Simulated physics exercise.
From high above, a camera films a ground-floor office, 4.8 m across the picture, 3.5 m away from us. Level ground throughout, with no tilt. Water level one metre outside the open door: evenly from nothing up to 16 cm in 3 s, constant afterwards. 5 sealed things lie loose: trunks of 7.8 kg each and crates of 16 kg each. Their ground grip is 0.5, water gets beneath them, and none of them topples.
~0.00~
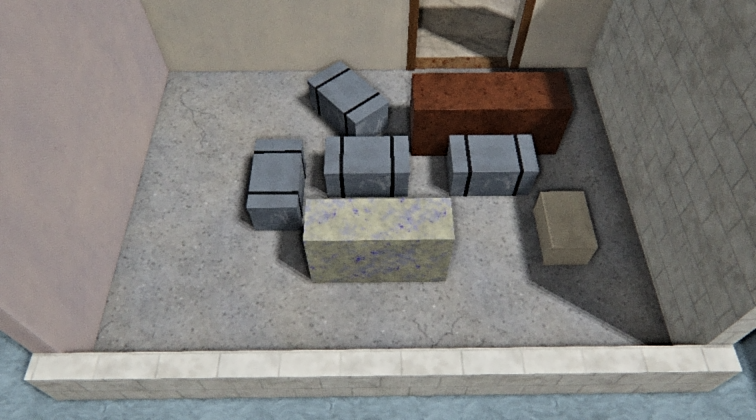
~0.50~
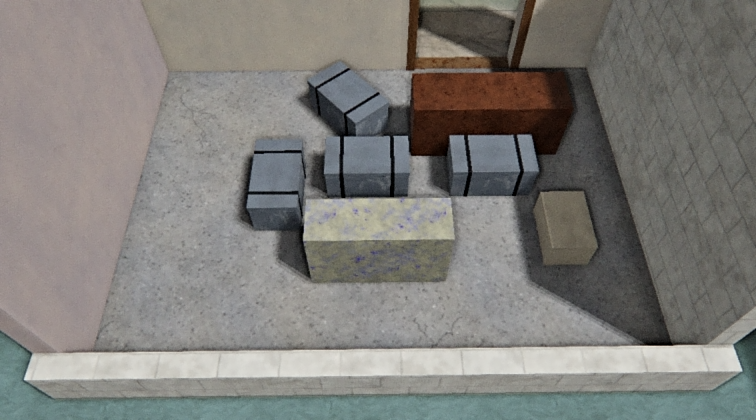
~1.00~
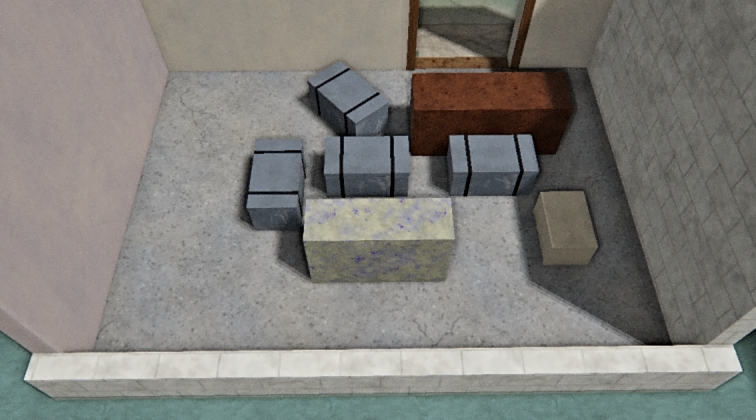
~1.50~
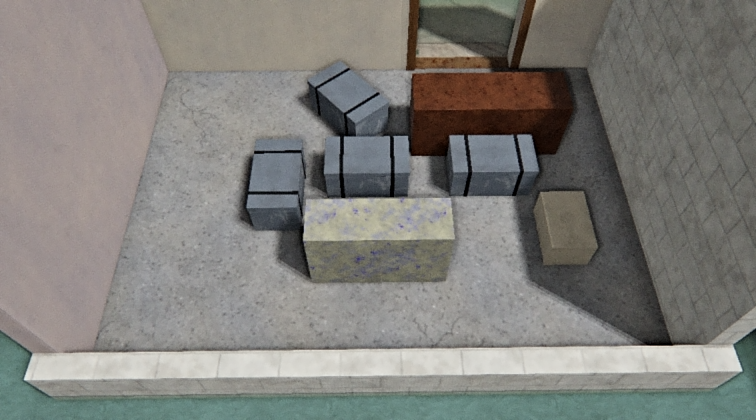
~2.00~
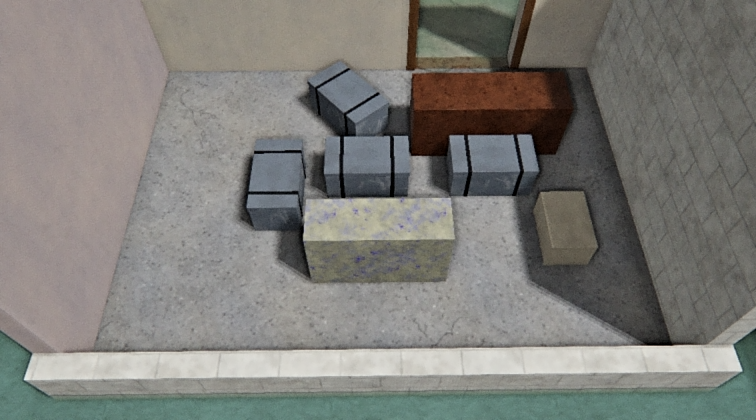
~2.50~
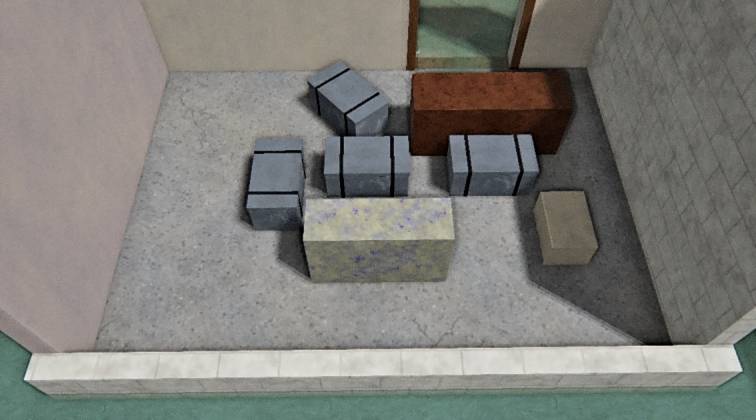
A long rust-brown box, a speckled one, and several smaller grey and tan ones sat motionless on a grey floor while the ground outside the open doorway gradually turned from grey to murky green.
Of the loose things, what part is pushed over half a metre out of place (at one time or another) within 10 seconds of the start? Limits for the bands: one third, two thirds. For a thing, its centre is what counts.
Band: Bottom, under one third.
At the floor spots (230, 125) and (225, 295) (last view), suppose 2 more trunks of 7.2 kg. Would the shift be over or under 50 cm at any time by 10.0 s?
Note: Item 1 exceeds the limit; item 2 stays inside the limit.
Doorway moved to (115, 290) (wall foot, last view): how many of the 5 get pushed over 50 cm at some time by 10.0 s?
Result: 2 of them.
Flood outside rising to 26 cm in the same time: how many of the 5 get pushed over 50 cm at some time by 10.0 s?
With that change, 3 of them.
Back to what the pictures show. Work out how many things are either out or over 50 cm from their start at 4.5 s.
That would be 0.
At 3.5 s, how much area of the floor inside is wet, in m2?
Roughly 1.5 m2.
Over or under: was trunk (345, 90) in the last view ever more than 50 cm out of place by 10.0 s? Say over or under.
That one ends up beyond the limit.
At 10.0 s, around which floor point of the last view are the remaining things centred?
Close to (380, 223).
After 3.5 s 0 of 5 are over 50 cm from their spots; 0 afloat.
After 4.5 s 0 of 5 are over 50 cm from their spots; 0 afloat.
After 7.0 s 1 of 5 are over 50 cm from their spots; 1 afloat.
After 10.0 s 1 of 5 are over 50 cm from their spots, and 1 have been at some point; 2 afloat.
